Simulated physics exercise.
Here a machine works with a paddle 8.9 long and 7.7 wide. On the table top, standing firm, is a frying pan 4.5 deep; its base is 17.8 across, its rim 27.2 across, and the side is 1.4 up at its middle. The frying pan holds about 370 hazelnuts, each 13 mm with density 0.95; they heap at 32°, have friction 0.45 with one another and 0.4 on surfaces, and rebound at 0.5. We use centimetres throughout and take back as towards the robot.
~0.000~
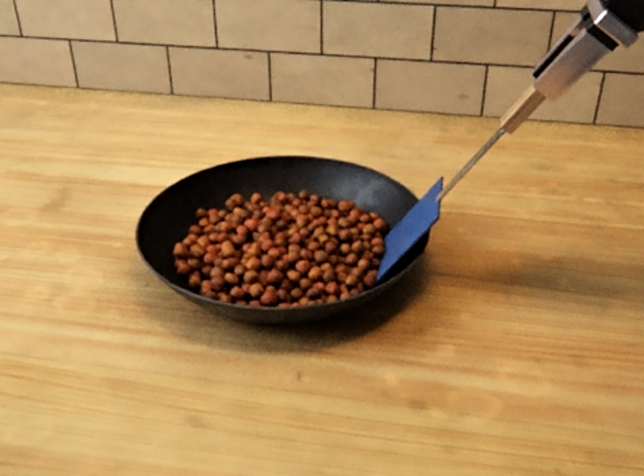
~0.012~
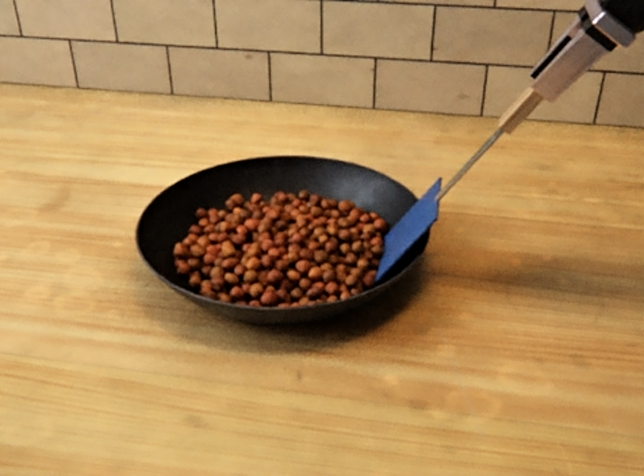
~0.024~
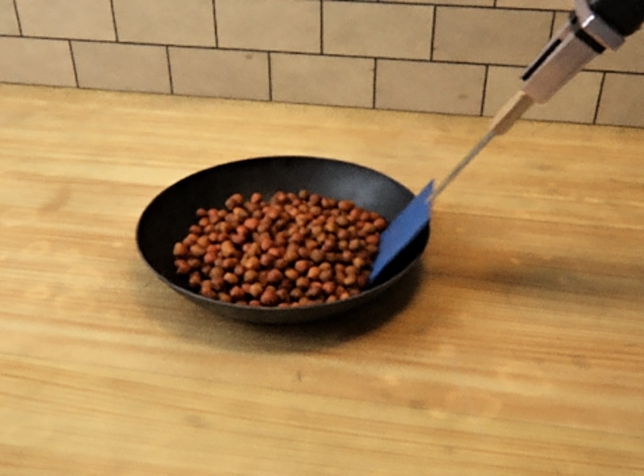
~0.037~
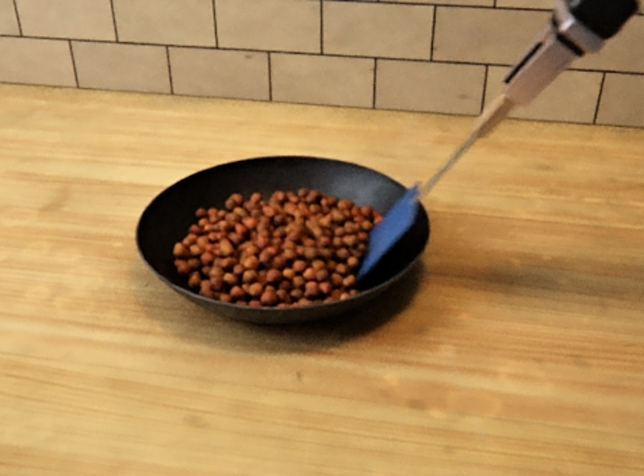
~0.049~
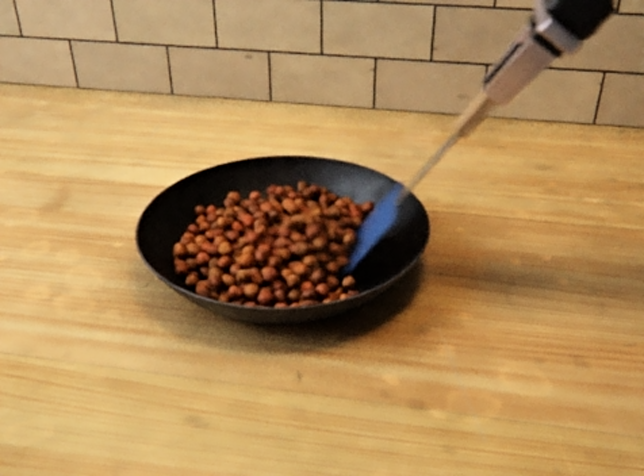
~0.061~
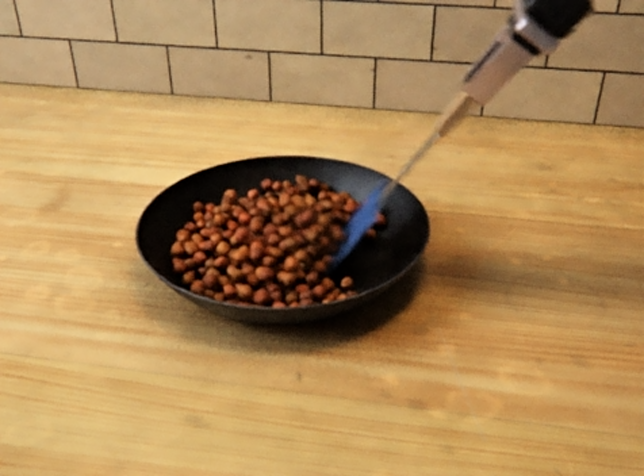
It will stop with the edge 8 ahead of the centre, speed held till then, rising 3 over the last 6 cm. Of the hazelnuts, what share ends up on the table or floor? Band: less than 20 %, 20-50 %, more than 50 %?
20-50 %.
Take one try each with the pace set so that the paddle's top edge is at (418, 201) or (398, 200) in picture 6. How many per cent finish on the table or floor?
About 5 and 20 percent.
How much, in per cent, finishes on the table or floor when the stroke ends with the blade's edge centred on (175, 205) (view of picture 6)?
35 %.
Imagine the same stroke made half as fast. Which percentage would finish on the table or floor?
Estimated result: Some 10 %.
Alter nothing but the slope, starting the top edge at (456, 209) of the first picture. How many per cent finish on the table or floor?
About 25 per cent.
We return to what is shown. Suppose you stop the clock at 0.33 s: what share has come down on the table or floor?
Fraction noted: Close to 15 per cent.
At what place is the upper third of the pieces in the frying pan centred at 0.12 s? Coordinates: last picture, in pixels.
The middle lies somewhere about (245, 221).
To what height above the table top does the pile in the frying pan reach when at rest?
Close to 4.5 centimetres high.
By 0.09 s, sloping 56°, highest piece 9 above the table; 372 in the frying pan.
By 0.12 s, sloping 56°, highest piece 11 above the table; 369 in the frying pan, 3 on the blade or in flight.
By 0.33 s, sloping 56°, highest piece 18 above the table; 270 in the frying pan, 57 on the table or floor, 45 on the blade or in flight.
By 1.38 s, sloping 56°, highest piece 4 above the table; 268 in the frying pan, 104 on the table or floor.
Final count, 268 in the frying pan, 104 on the table or floor. That is 28 % on the table or floor.
